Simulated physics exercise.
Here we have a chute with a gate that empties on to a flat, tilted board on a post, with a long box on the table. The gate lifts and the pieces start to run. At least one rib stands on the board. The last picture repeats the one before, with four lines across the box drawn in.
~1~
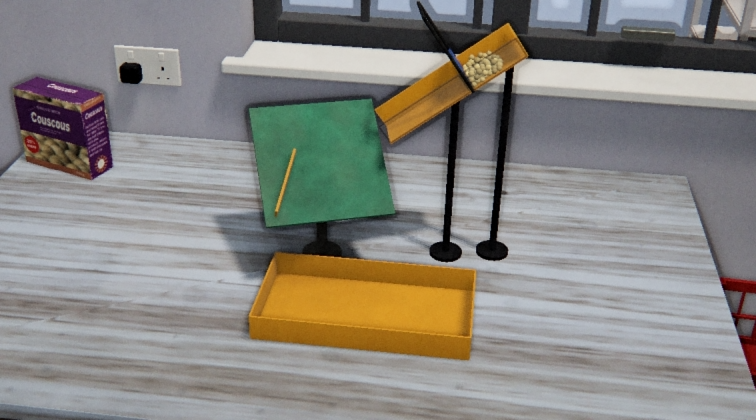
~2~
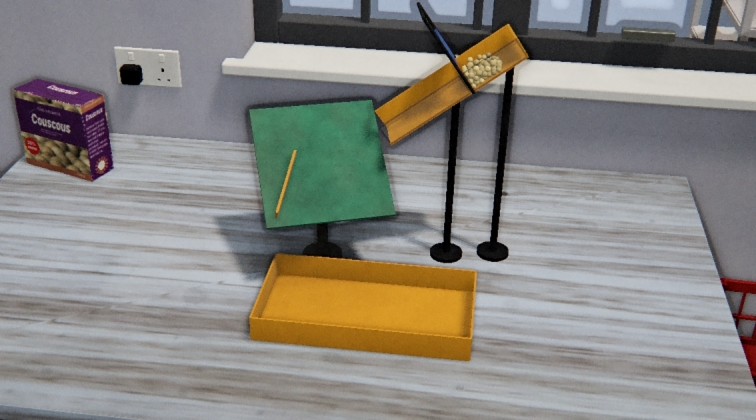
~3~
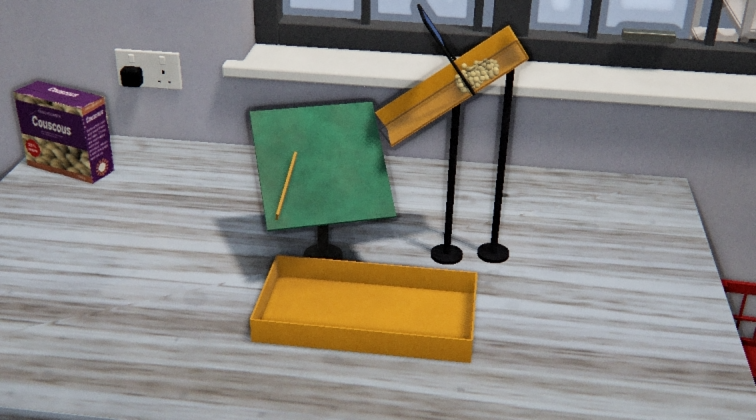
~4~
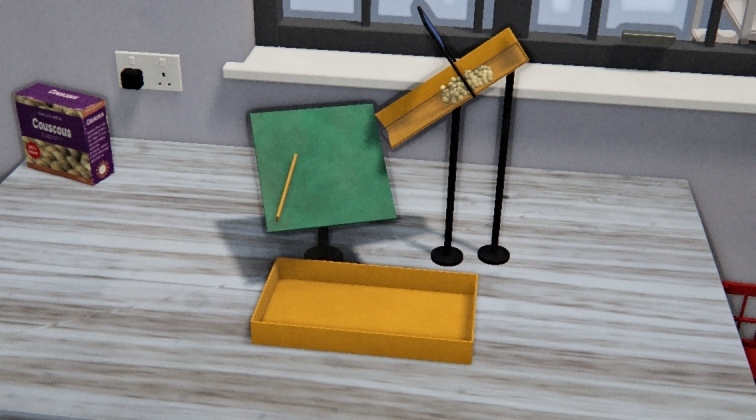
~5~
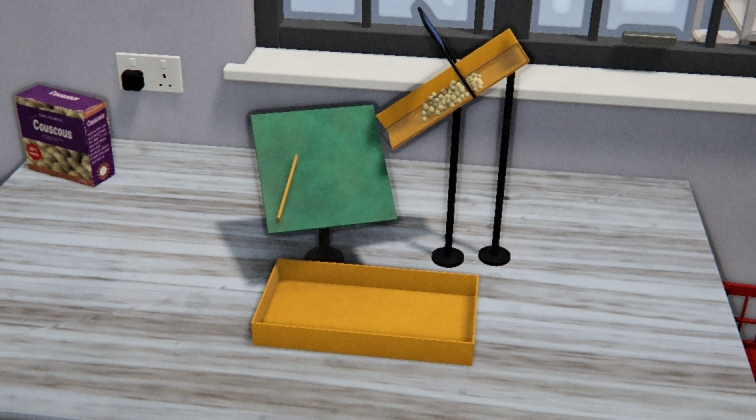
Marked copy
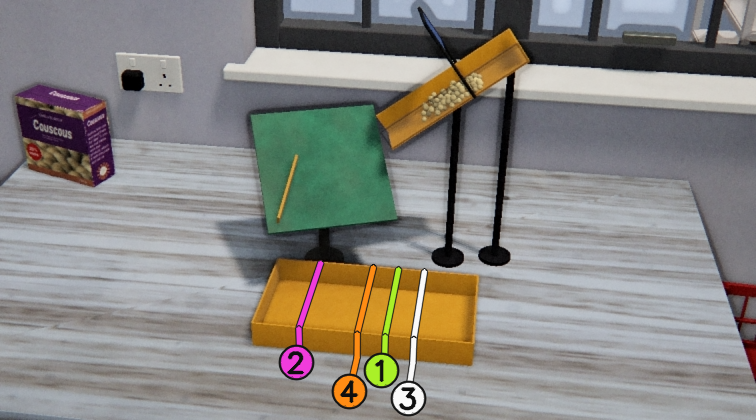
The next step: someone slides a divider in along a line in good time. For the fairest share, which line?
2.
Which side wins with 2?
More lands on the left.
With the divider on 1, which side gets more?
More lands on the left.
On the marked copy, line 1 crosses the front rim at (385, 335); line 2 crosses the front rim at (299, 327); line 3 crosses the front rim at (414, 338); line 4 crosses the front rim at (357, 332).
Choosing 1, of what is caught, the whole lot on the left of the divider, none at all on the right.
Choosing 2, of what is caught, close to two thirds on the left of the divider, close to a third on the right.
Choosing 3, of what is caught, the whole lot on the left of the divider, none at all on the right.
Choosing 4, of what is caught, all but a few on the left of the divider, only a few on the right.
